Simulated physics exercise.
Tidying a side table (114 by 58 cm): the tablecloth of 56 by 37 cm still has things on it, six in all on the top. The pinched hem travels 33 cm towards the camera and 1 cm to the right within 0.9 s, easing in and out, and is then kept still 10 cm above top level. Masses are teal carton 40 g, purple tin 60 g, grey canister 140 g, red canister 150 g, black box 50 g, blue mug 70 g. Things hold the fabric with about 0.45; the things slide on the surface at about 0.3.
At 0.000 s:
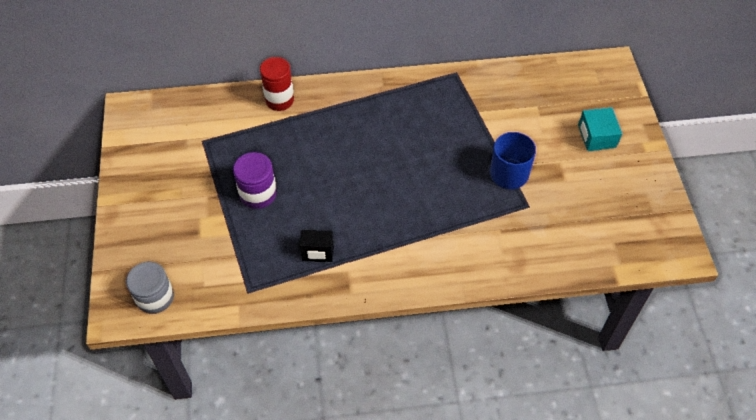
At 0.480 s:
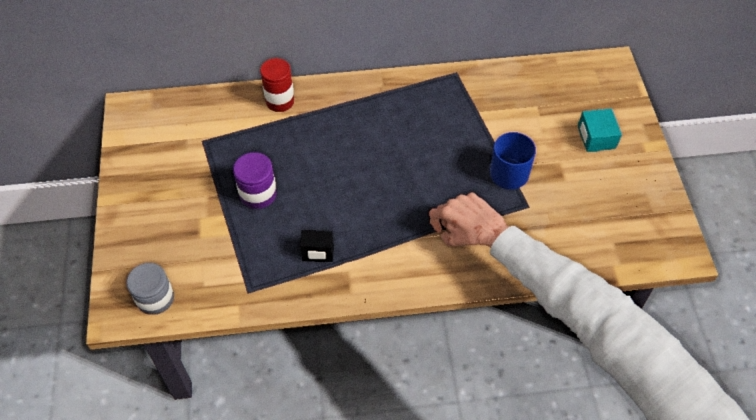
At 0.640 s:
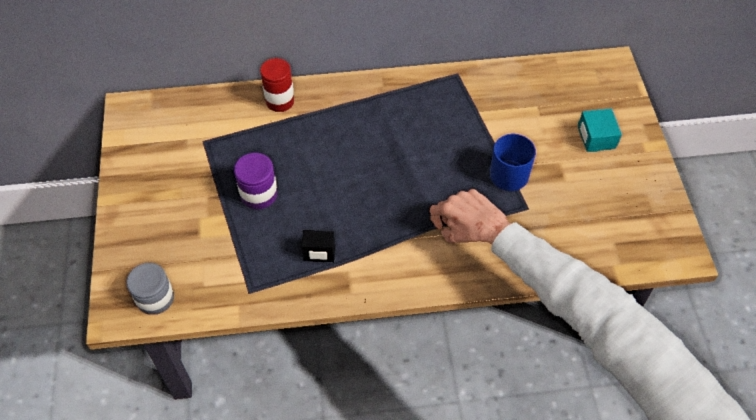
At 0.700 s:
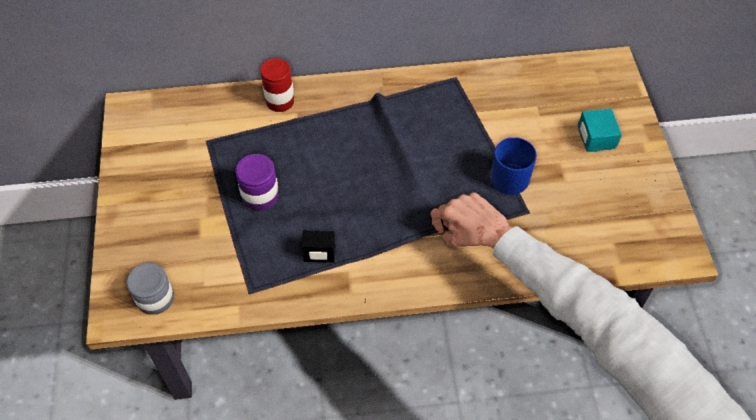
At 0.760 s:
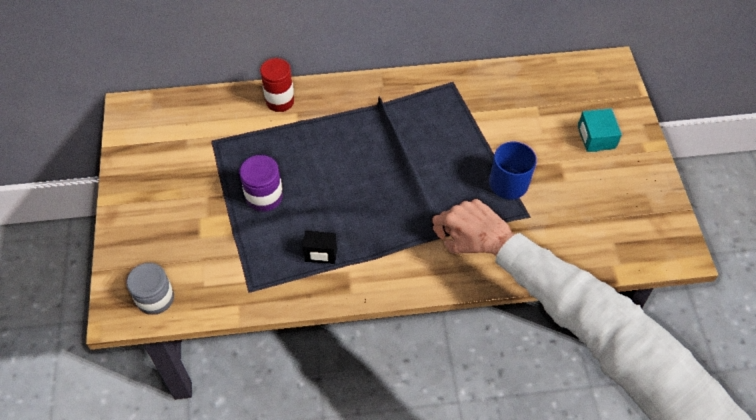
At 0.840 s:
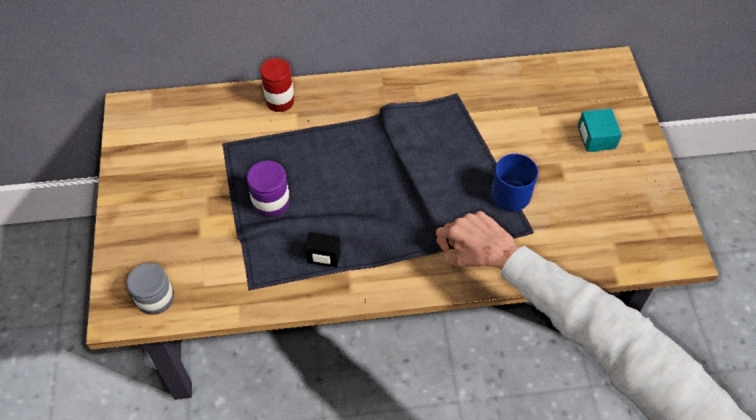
A hand gripped the front edge of the dark cloth and tugged it slightly towards the camera, raising a fold across it, while the purple tin, blue mug and black box shifted a little with it.
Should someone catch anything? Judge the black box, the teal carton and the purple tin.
The black box goes over the edge, the teal carton remains up there, the purple tin keeps to the top.
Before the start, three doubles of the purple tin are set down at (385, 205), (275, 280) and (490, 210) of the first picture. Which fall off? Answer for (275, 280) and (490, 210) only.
In turn: Goes over, drops off.
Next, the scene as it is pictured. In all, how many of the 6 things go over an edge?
That makes 2.
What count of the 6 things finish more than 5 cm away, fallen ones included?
I count 3.
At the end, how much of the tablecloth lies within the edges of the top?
About 50 per cent.
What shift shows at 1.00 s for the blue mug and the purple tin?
Blue mug 10 cm, purple tin 8 cm.
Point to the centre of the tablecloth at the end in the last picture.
Around (430, 295).
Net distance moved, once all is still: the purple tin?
About: Purple tin 25 cm.
By 1.0 s, 100 % of the tablecloth is still over the top; purple tin 9 cm off its start, black box 6 cm off its start, blue mug 12 cm off its start.
By 1.2 s, 80 % of the tablecloth is still over the top; purple tin 17 cm off its start, black box 16 cm off its start, blue mug 22 cm off its start.
By 1.3 s, 60 % of the tablecloth is still over the top; black box over the edge, purple tin 23 cm off its start at (335, 247), blue mug 29 cm off its start at (556, 283).
By 1.5 s, 50 % of the tablecloth is still over the top; black box over the edge, purple tin 27 cm off its start, blue mug over the edge.
By 3.1 s, 50 % of the tablecloth is still over the top; black box over the edge, purple tin 27 cm off its start at (340, 266), teal carton 0 cm off its start at (602, 122), blue mug over the edge.
